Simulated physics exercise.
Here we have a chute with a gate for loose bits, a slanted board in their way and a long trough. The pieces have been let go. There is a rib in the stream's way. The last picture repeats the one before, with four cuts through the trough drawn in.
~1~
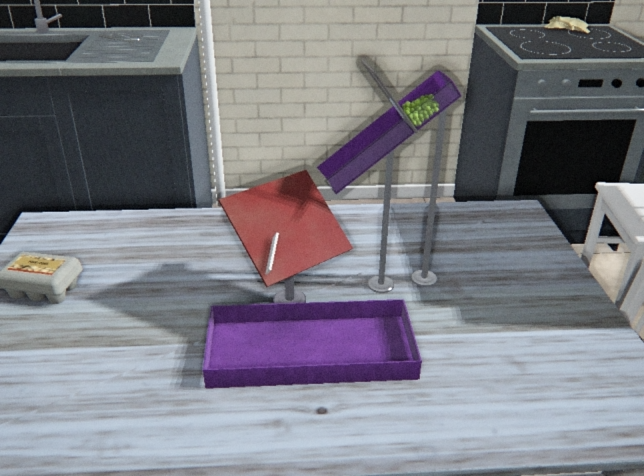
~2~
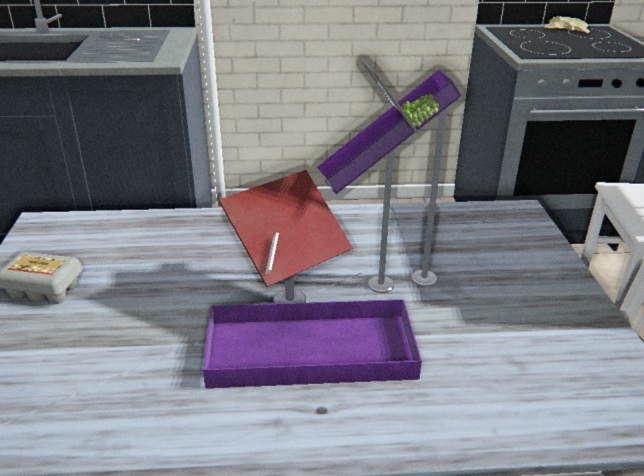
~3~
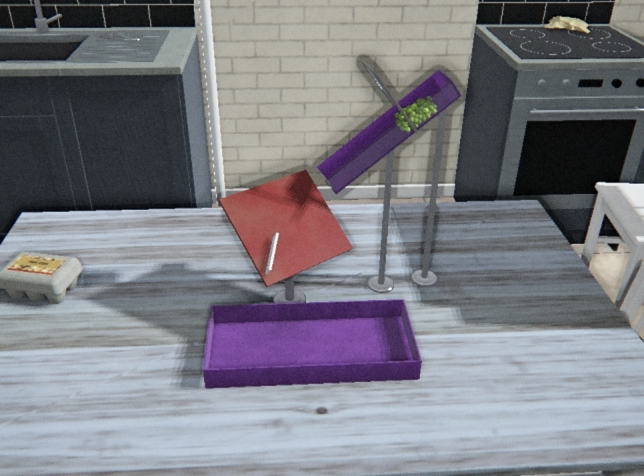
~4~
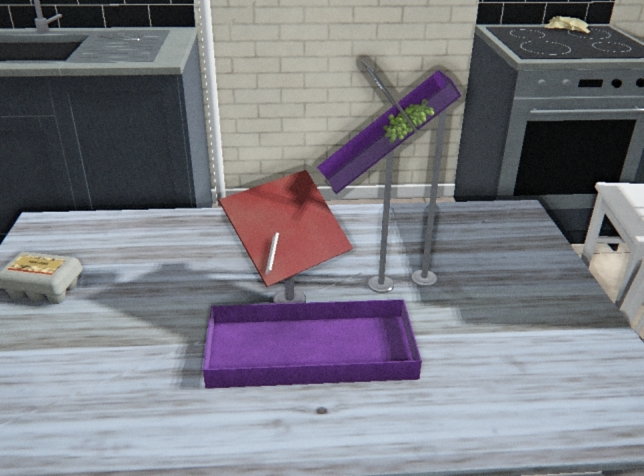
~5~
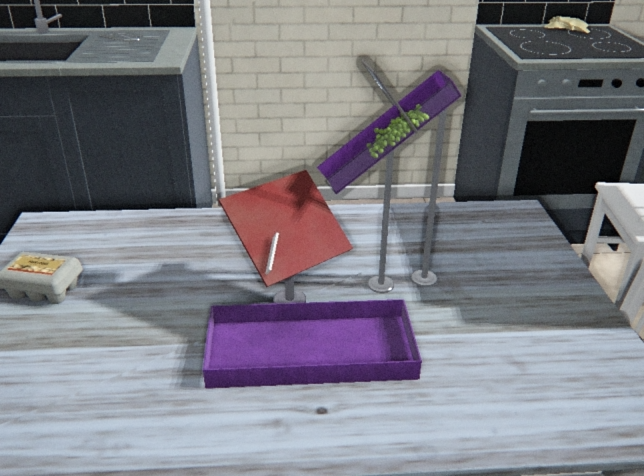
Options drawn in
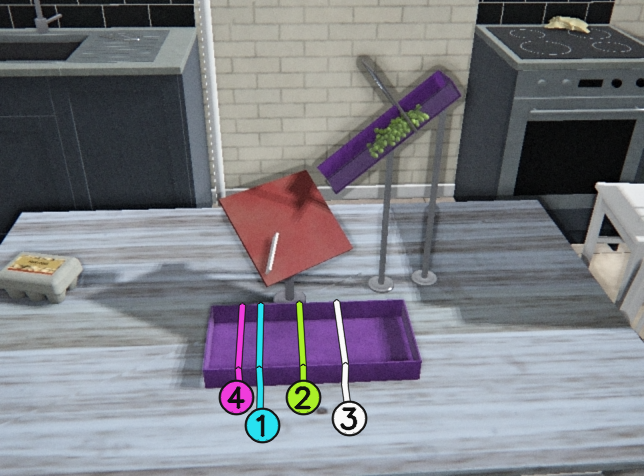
Green peas slide down and left along a sloping purple chute above a tilted red board.
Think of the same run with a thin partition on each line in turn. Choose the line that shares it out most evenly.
Line 2.
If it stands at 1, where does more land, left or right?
More lands on the right.
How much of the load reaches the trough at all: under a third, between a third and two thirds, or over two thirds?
Over two thirds.
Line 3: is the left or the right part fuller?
Left.
On the marked copy, line 1 crosses the front rim at (259, 367); line 2 crosses the front rim at (303, 366); line 3 crosses the front rim at (345, 364); line 4 crosses the front rim at (238, 368).
For line 1, of what is caught, about a tenth on the left of the divider, almost all on the right.
For line 2, of what is caught, roughly half on the left of the divider, roughly half on the right.
For line 3, of what is caught, the larger part on the left of the divider, about a tenth on the right.
For line 4, of what is caught, just a few on the left of the divider, almost all on the right.
